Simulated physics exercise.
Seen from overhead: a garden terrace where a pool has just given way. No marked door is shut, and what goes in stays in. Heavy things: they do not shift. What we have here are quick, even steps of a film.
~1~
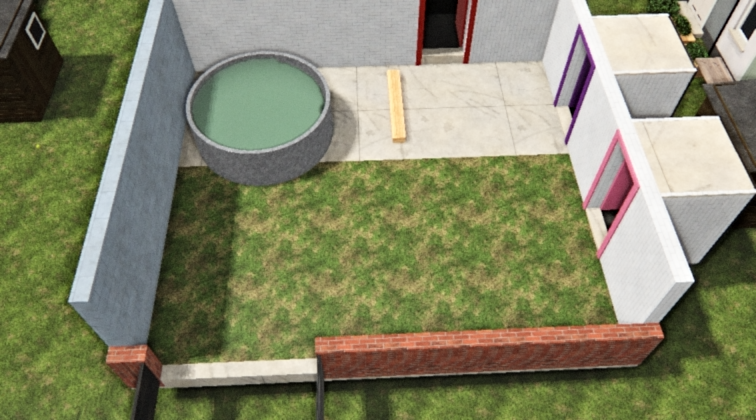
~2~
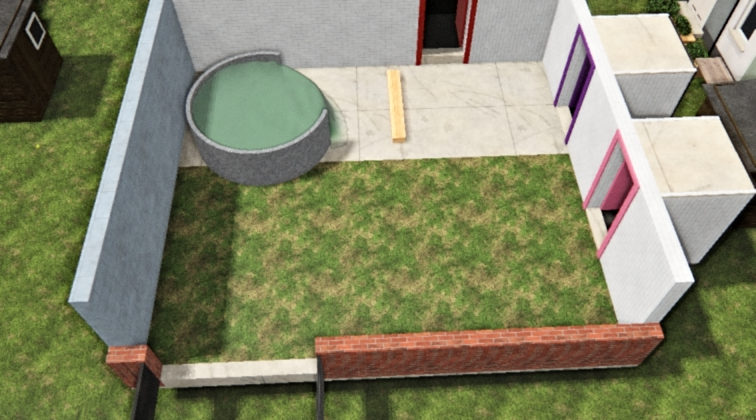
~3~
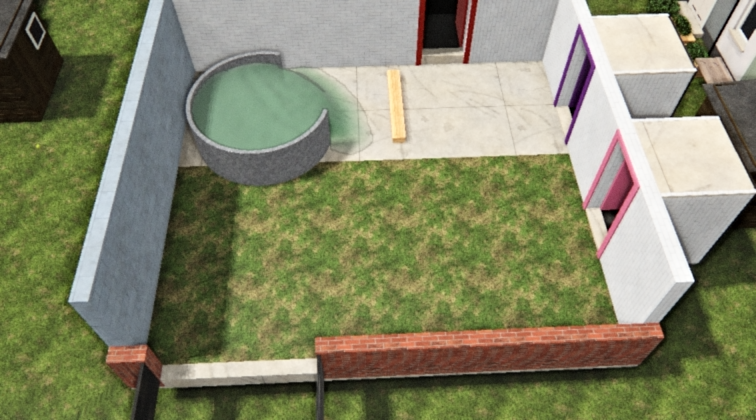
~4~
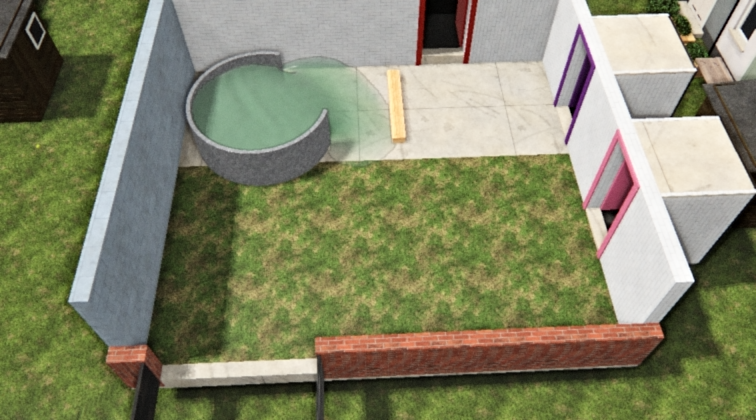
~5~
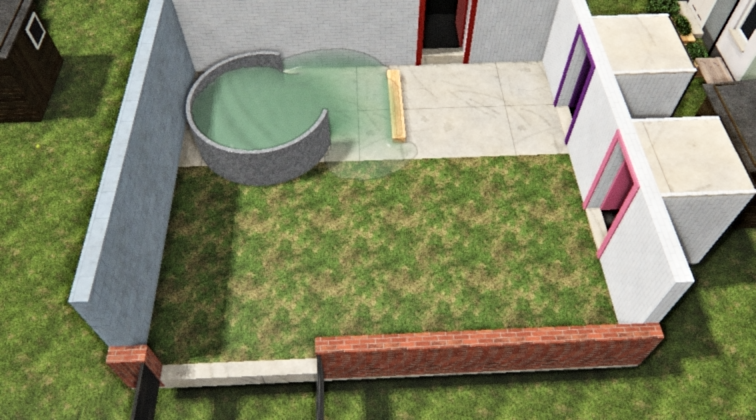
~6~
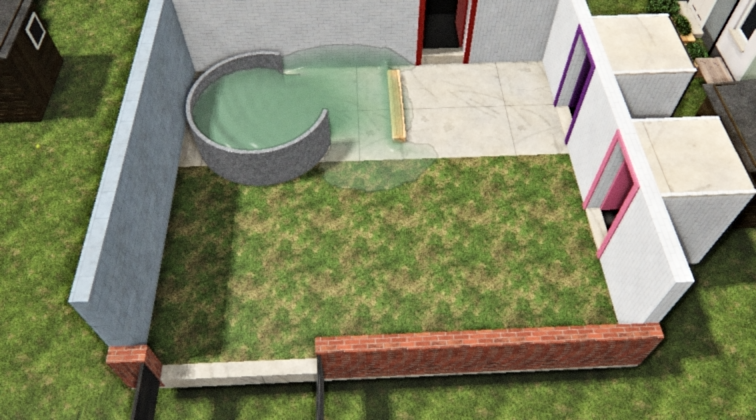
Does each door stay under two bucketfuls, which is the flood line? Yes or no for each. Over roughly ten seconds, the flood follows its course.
Pink door - no, it floods; purple door - no, it floods; red door - yes, stays under.
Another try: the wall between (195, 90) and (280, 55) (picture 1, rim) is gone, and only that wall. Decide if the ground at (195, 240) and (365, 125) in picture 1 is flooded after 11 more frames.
Well, the first place would be submerged and the second one submerged.
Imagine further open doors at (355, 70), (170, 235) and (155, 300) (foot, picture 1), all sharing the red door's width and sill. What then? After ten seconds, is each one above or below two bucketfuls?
Door by door: Gets past, stays short, stays short.
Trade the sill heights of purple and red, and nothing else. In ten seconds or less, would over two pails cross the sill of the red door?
Then: The red one exceeds the limit.
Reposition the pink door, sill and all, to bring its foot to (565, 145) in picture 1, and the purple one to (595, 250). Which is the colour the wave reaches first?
That is the red one.
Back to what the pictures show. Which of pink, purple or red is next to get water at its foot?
The red door.
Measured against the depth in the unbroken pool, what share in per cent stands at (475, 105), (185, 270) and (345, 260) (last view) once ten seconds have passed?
Estimate: 4, 6, 12 %.
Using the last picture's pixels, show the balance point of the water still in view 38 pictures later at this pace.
Close to (399, 174).
A moment on, water covers 30 % of the floor; the pink door not reached, the purple door not reached, the red door wet at the sill, nothing in.
Next, water covers 40 % of the floor; the pink door not reached, the purple door under two buckets in, the red door wet at the sill, nothing in.
Then, water covers 60 % of the floor; the pink door wet at the sill, nothing in, the purple door far over two buckets in, the red door wet at the sill, nothing in.
Later, water covers 85 % of the floor; the pink door over two buckets in, the purple door far over two buckets in, the red door wet at the sill, nothing in.
In the end, water covers 100 % of the floor; the pink door over two buckets in, the purple door far over two buckets in, the red door wet at the sill, nothing in.
